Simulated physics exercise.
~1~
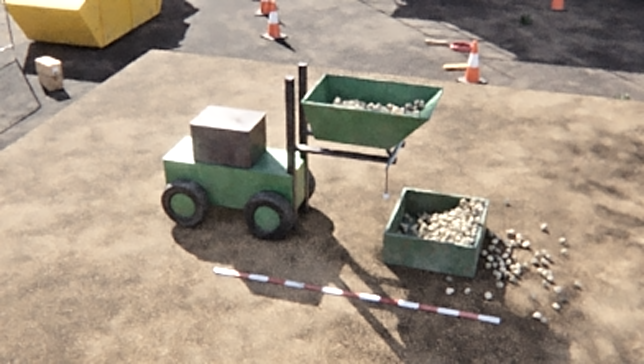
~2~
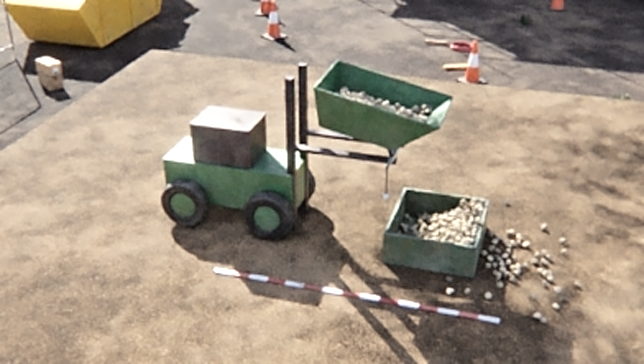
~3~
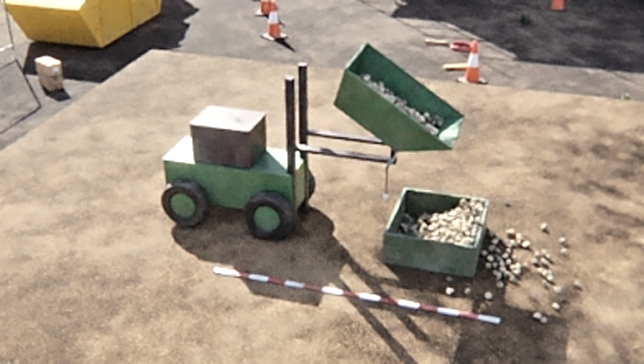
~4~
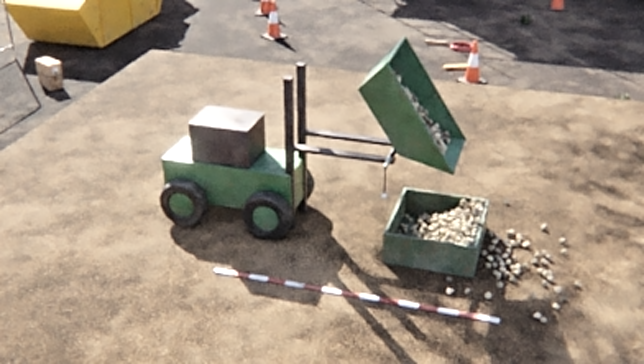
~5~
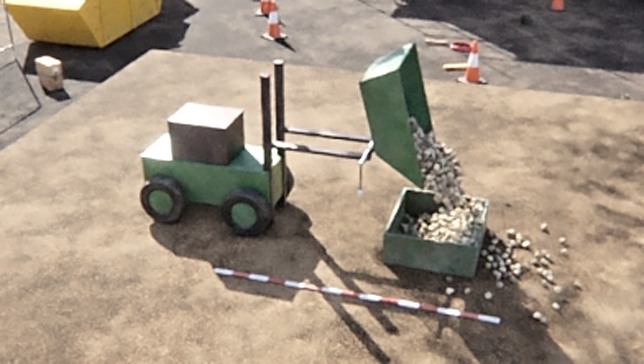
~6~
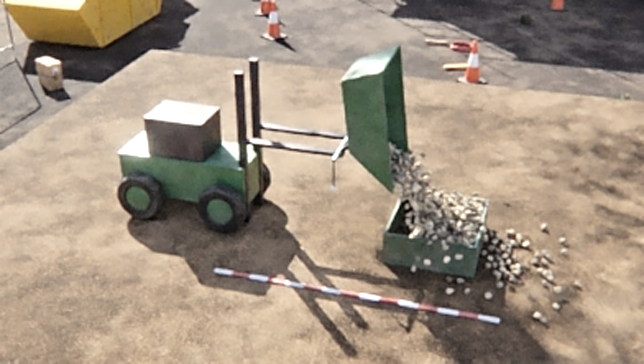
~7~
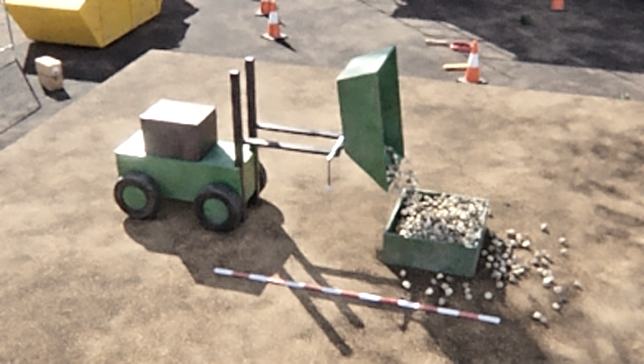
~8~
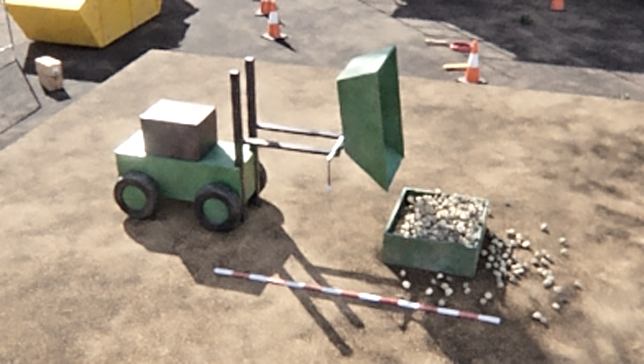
The video shows a small green forklift tipping a raised green skip of pale stones toward the right, then backing left as they pour into a partly filled green bin, heaping it, with some stones scattered around; the emptied skip stays steeply tilted.
